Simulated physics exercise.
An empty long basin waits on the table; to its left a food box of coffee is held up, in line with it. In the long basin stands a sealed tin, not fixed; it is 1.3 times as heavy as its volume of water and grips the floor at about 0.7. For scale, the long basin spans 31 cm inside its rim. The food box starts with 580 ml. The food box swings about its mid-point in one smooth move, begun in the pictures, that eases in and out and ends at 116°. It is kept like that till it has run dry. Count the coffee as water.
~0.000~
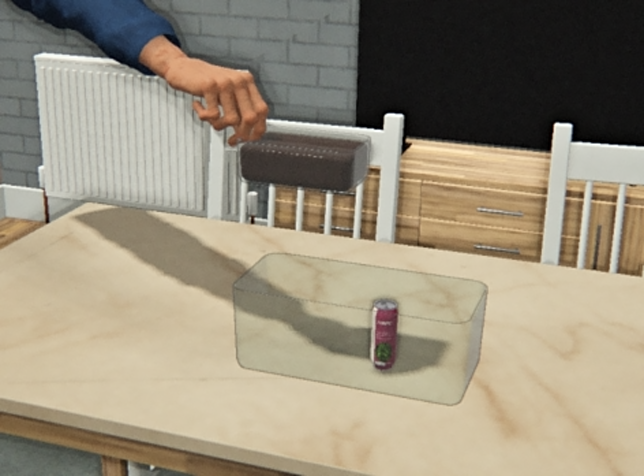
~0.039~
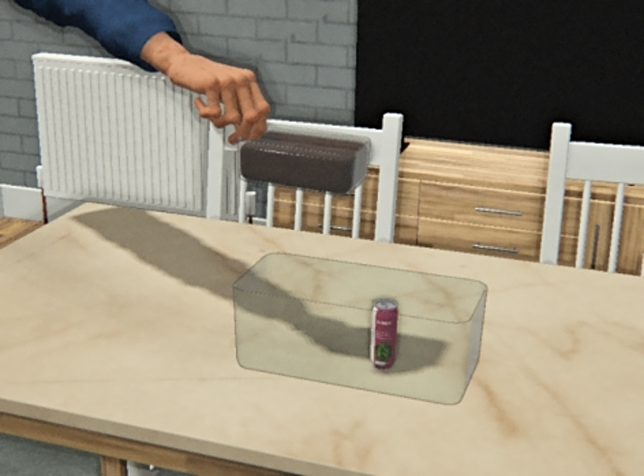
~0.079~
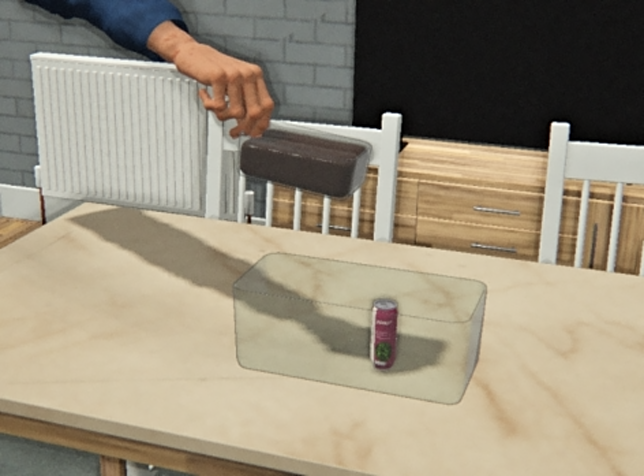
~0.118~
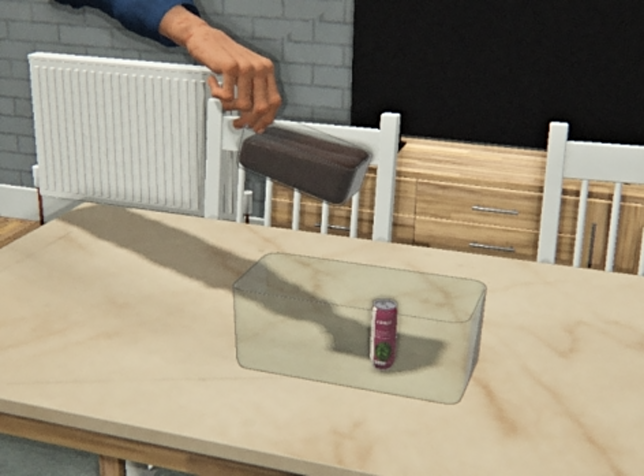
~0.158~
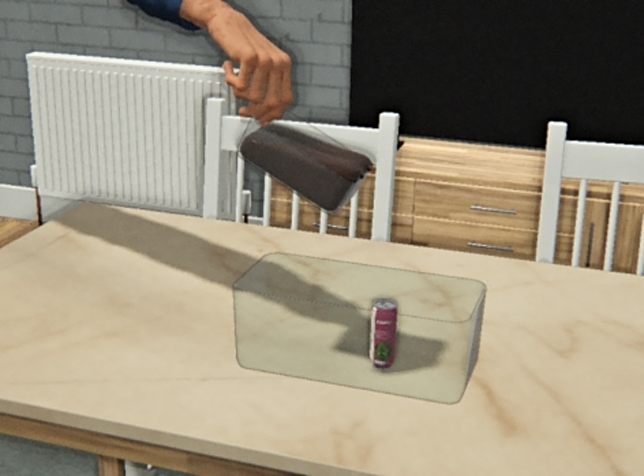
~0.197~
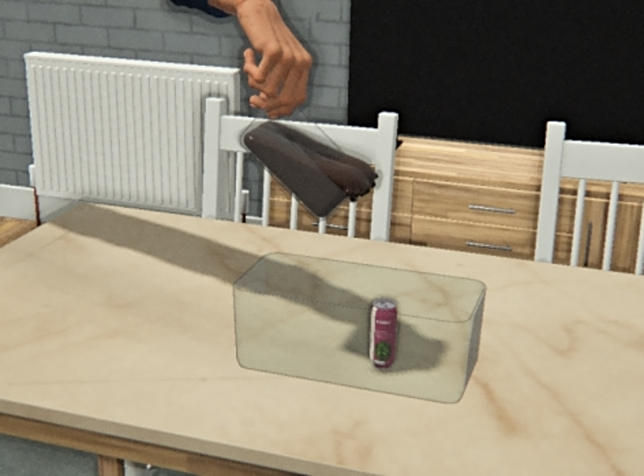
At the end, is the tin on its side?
The tin stays up.
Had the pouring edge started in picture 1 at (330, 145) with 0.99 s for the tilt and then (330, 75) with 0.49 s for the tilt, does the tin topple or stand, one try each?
First it remains upright; then it keeps standing.
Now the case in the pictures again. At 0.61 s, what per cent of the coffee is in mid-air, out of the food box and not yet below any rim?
Near 10 in a hundred.
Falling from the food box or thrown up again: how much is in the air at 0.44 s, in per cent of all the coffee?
Some 32 per cent.
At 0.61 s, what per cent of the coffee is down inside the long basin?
About 86 per cent.
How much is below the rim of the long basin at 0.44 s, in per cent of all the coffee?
Some 58 per cent.
Then, 0.44 s in, the tilt is 112° and 9 per cent is still to pour; the tin stands where it began.
Then, 0.61 s in, the tilt is 116° and 1 per cent is still to pour; the tin stands where it began.
Then, 0.79 s in, the tilt is 116° and 0 per cent is still to pour; the tin stands where it began.
Then, 0.99 s in, the tilt is 116° and 0 per cent is still to pour; the tin stands where it began.
Finally, the tin stands where it began.
